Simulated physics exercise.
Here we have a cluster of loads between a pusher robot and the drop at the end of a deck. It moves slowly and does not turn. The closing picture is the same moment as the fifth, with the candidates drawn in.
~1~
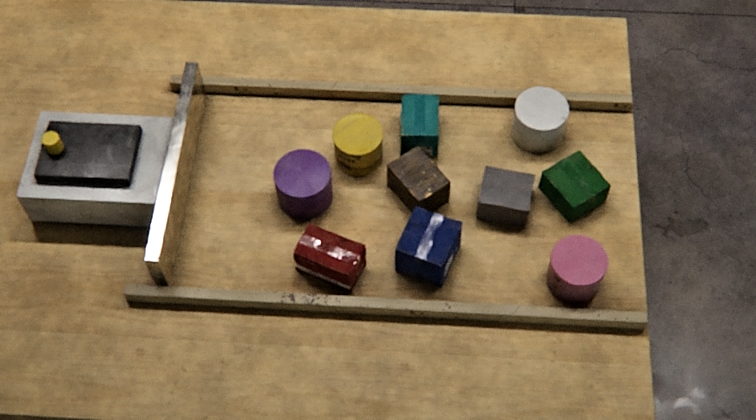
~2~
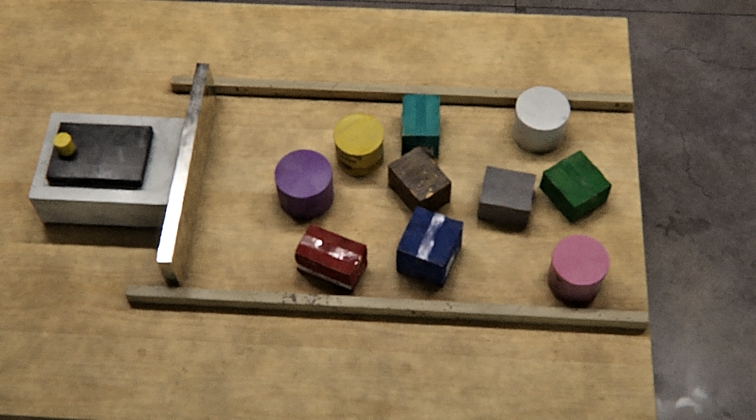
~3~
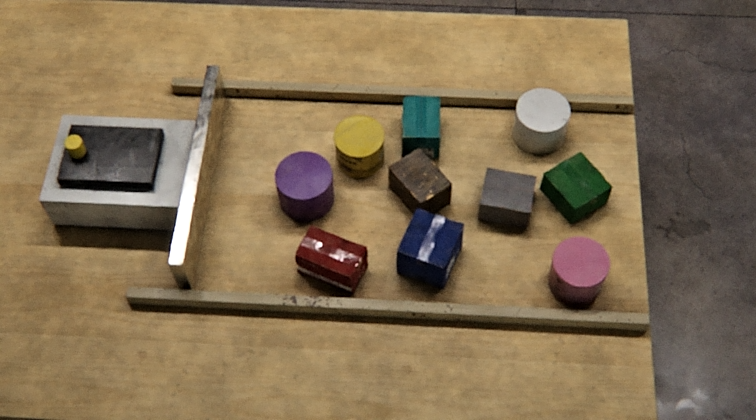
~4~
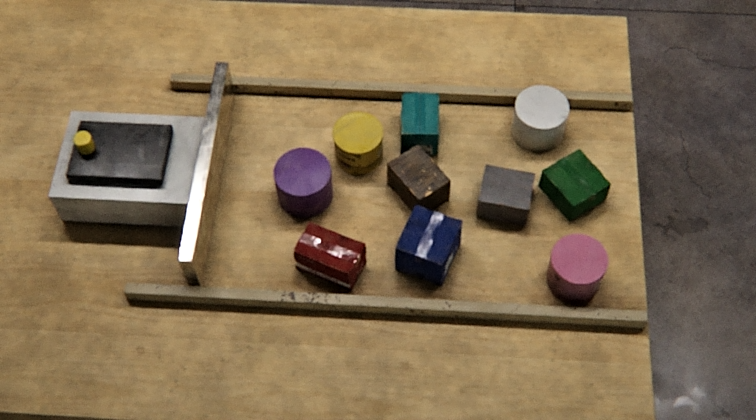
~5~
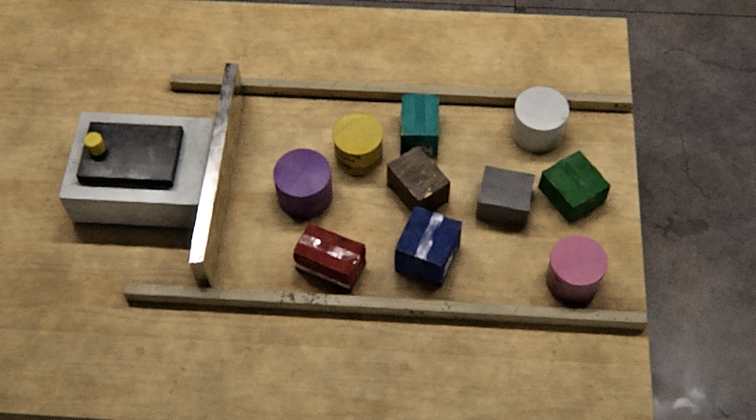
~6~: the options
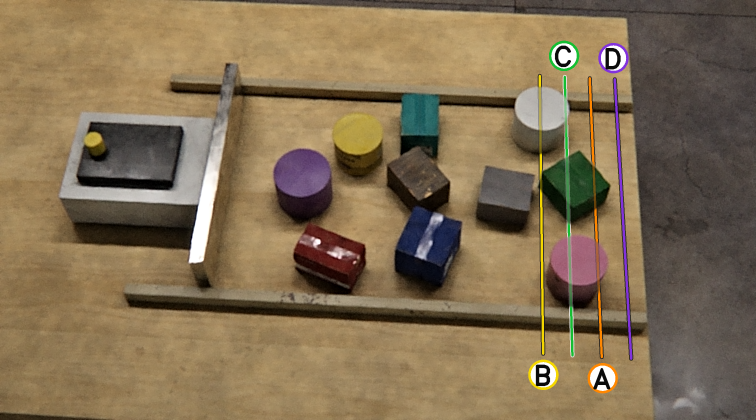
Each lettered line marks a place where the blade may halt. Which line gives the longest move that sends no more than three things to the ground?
B.
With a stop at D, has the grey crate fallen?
Yes.
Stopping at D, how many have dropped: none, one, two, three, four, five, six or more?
In all, six or more.
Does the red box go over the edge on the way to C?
No.
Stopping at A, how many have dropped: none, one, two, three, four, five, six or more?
Six or more.
On the marked copy, A at (595, 206); B at (541, 204); C at (568, 205); D at (622, 208).
With B. Early on, robot (255, 159); red box (368, 254); yellow pail (371, 144).
Further on, robot (372, 165); green box (620, 176); pink pail (596, 272).
At the end, robot (462, 169); pink pail over the edge; green box over the edge; three fallen.
As for the rest, A drops six; C drops six; D drops ten.
